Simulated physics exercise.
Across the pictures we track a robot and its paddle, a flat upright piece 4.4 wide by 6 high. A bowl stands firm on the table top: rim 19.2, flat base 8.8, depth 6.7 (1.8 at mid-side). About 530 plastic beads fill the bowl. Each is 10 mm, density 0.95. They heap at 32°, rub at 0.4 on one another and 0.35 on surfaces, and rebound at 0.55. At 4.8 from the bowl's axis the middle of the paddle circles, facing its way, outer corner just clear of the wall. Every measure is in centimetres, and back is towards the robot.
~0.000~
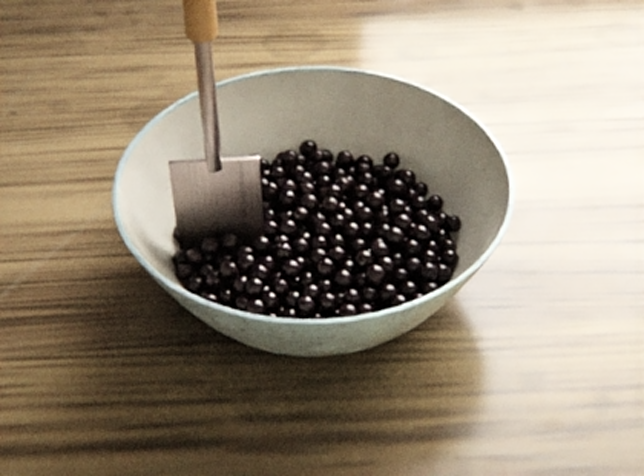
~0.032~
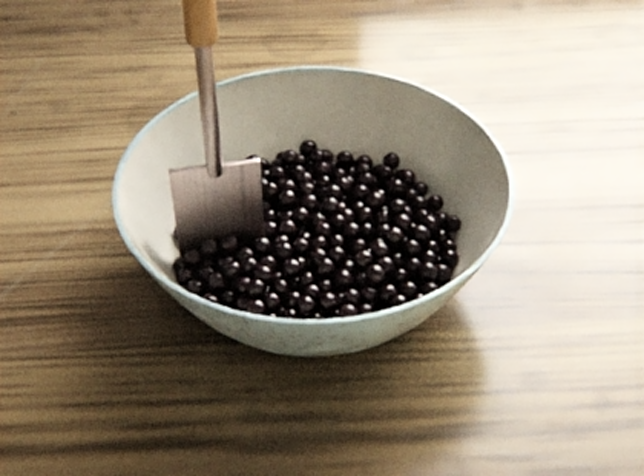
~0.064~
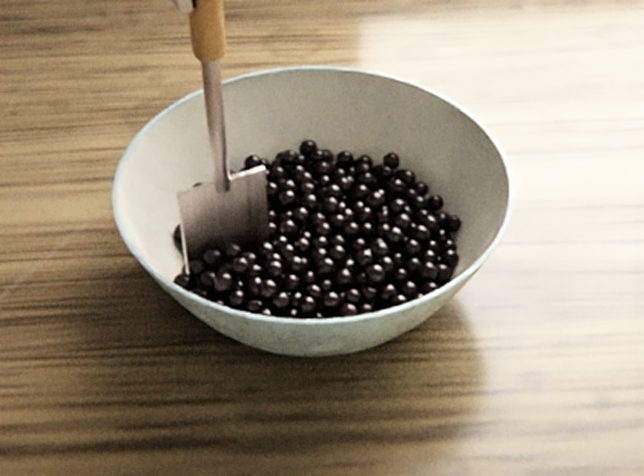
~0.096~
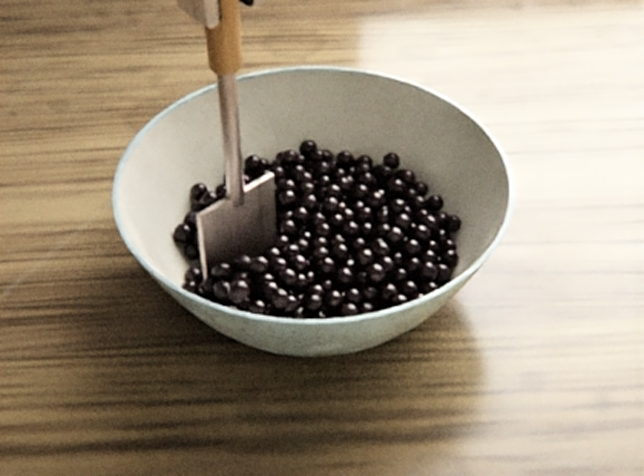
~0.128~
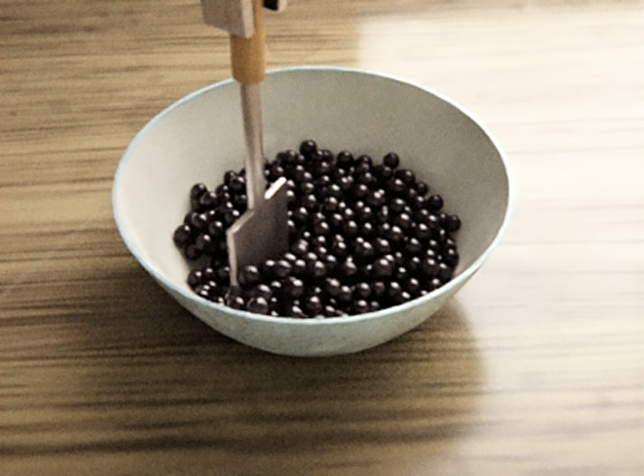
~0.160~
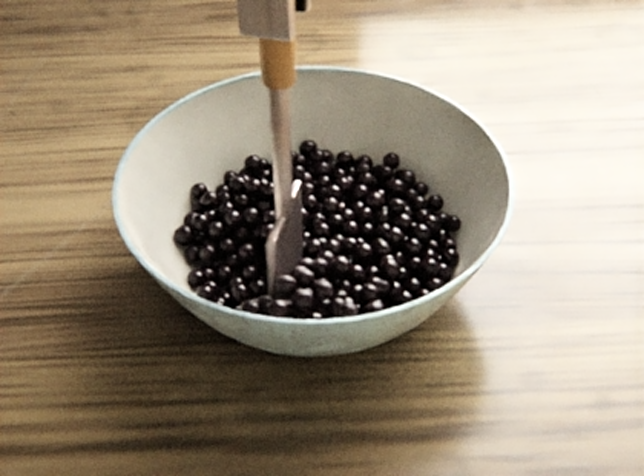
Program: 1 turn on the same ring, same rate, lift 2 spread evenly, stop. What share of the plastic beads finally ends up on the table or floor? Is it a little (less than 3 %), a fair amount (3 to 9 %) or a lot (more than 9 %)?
A little, less than 3 %.
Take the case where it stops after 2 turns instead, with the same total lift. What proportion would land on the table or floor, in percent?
I'd expect some 5 per cent.
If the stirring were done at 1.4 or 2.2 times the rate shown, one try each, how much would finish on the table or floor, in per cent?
It would be about 5 and 15 percent respectively.
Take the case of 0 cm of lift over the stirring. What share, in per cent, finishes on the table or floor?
That works out to some 5 per cent.
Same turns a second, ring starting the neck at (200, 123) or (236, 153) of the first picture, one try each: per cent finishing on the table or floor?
Close to 0 and 0 in a hundred.
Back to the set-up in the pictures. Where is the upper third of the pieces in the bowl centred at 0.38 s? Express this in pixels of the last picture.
Centre estimate: Approx. (394, 194) px.
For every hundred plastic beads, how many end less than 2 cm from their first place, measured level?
I'd guess close to 65 percent of the load.
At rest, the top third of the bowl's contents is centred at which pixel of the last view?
Close to (292, 210).
After 0.38 s, 182° round, highest piece 8 above the table; 531 in the bowl.
After 0.60 s, 294° round, highest piece 7 above the table; 531 in the bowl.
After 0.91 s, 0° round, highest piece 5 above the table; 531 in the bowl.
After 1.61 s, 0° round, highest piece 5 above the table; 531 in the bowl.
In the end, 531 in the bowl. That is 0 % on the table or floor.
